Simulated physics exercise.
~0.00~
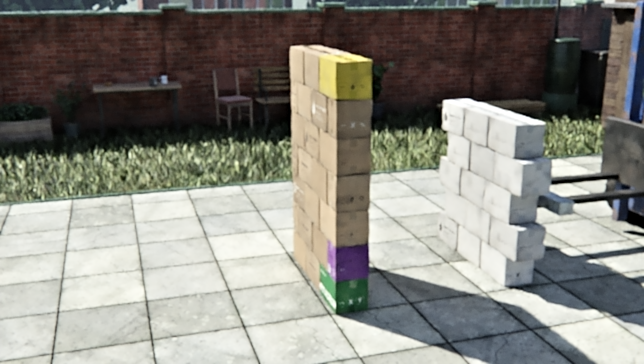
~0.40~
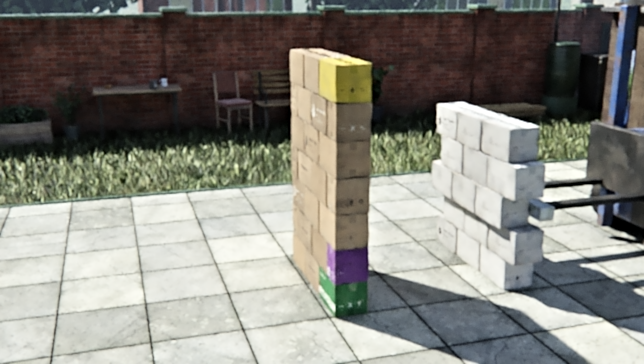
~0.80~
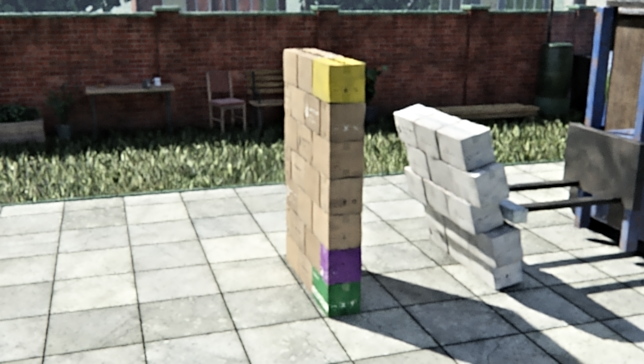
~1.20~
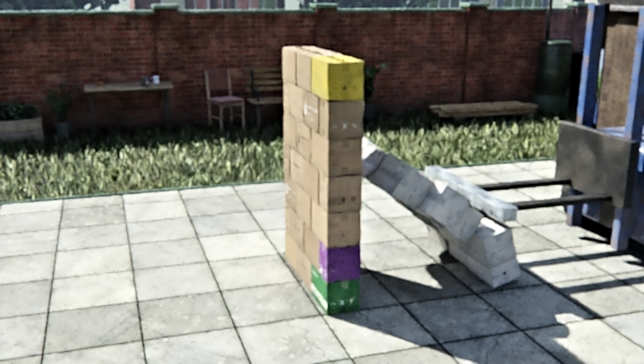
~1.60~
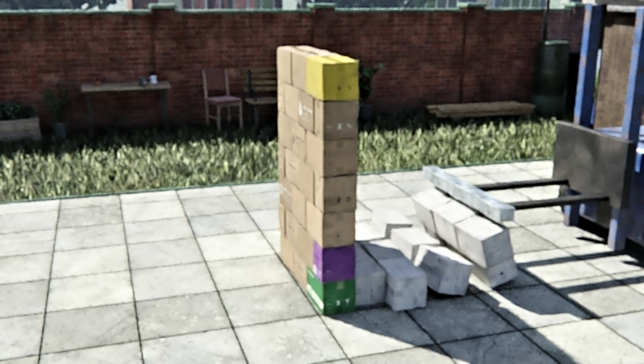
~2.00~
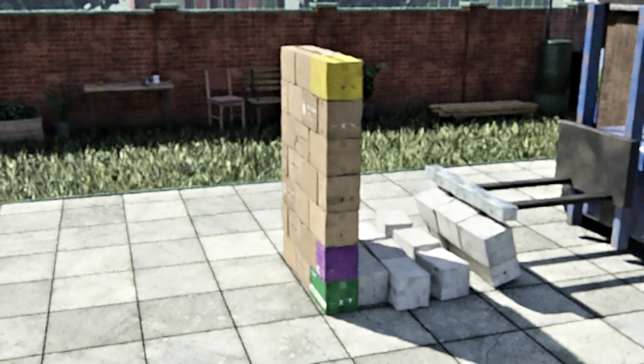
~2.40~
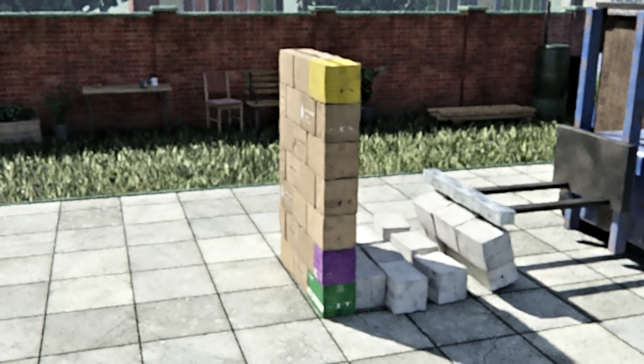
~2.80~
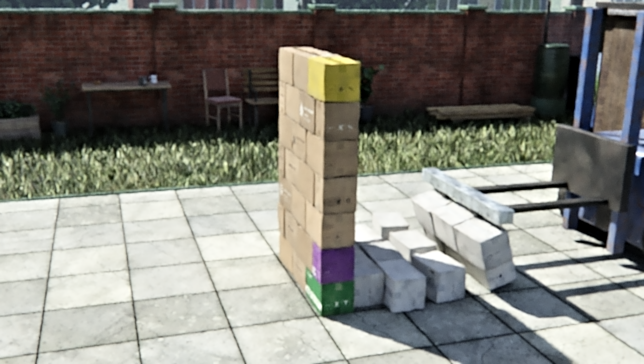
A blue lift truck pushed a beam leftward into a thin wall of pale blocks, which leaned, toppled and crumbled against the foot of a tall brown wall with yellow, purple and green blocks, and that one stayed standing.
